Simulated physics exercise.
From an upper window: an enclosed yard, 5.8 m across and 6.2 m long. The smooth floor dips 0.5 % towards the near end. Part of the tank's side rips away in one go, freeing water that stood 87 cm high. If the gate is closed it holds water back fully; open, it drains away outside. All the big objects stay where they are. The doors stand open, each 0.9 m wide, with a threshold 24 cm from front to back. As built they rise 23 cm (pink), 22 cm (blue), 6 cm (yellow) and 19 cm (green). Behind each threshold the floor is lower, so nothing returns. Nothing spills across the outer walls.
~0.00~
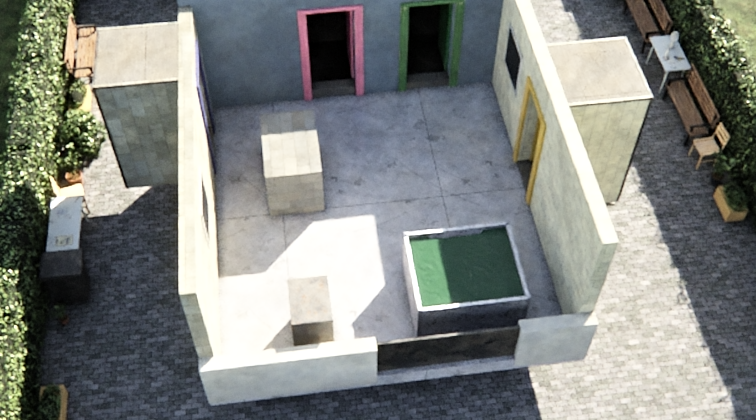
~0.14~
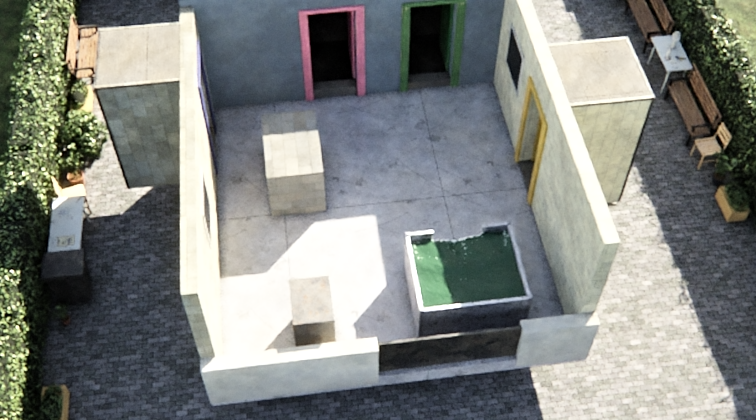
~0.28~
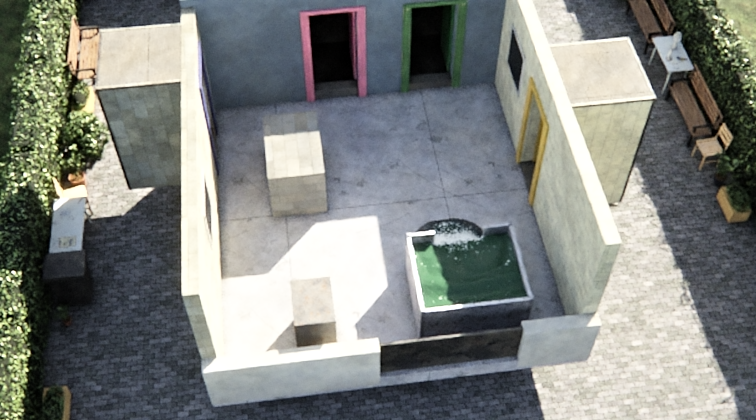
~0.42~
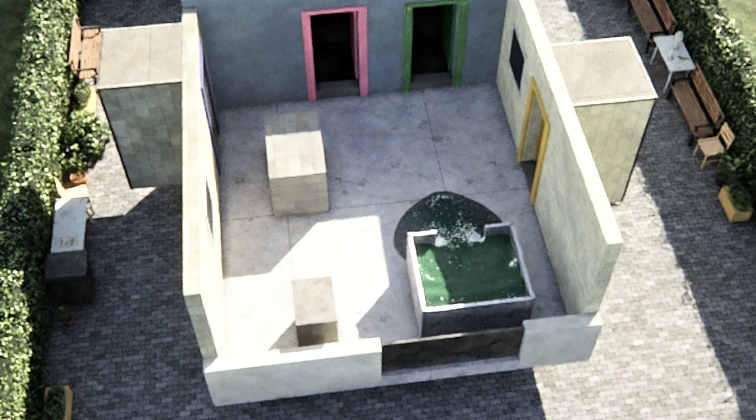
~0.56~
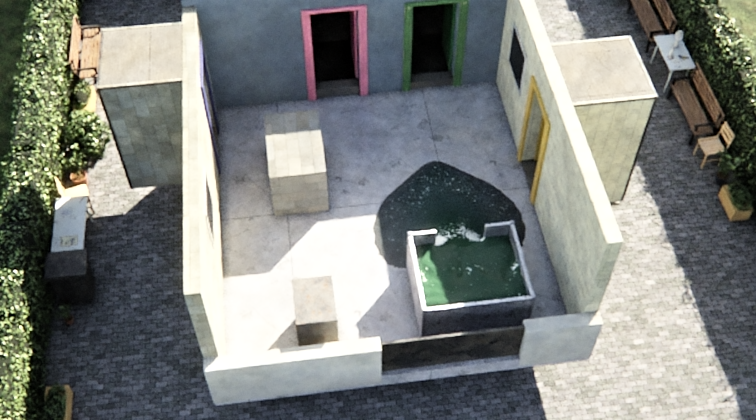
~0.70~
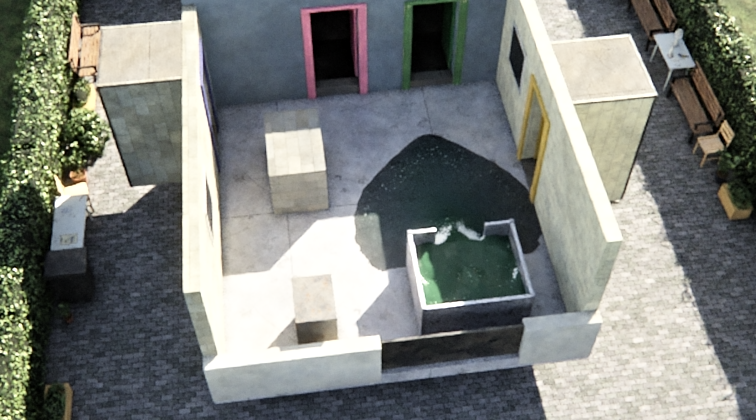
An enclosed yard with pale walls is seen from high above its low near wall, with paving, hedges and benches outside. A pink-framed and a green-framed doorway stand open in the grey far wall, a yellow one on the right, two pale blocks at left and a square tank of green water near right. The tank's far side breaks open and water pours through, spreading a dark, widening pool across the floor toward the far wall while the view stays nearly still.
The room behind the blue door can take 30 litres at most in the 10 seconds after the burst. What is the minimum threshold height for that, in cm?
At least 10 cm or so.
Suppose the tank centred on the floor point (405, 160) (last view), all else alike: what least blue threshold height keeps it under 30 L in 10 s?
Then roughly 18 cm.
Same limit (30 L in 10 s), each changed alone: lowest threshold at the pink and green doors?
About 15 cm at pink and 17 cm at green.
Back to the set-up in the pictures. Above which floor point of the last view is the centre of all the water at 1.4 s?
Around (453, 242).
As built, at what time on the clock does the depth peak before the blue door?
Near 5.5 s.
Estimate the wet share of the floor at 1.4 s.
Near 45 per cent is wet.
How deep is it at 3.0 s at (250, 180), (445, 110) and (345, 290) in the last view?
Roughly 0, 18 and 0 cm, in turn.
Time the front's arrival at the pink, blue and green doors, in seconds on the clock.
Arrival: Pink 1.4 s, blue 3.0 s, green 1.1 s.
After 1.4 s water covers 45 % of the floor, deepest (38 cm) near (456, 252); it has not reached the blue door.
After 3.0 s water covers 55 % of the floor, deepest (25 cm) near (503, 107); 6 cm at the blue door, 0 litres in over its 22 cm threshold.
After 10.0 s water covers 100 % of the floor, deepest (15 cm) near (531, 343); 8 cm at the blue door, 0 litres in over its 22 cm threshold.
At the blue door as built, the water arrived by 3.0 s and peaked near 17 cm at 5.4 s.
Run again over the same 10 s with other heights there, 43 litres in over 9 cm, 14 litres over 12 cm. The limit of 30 litres is kept from about 10 cm up.
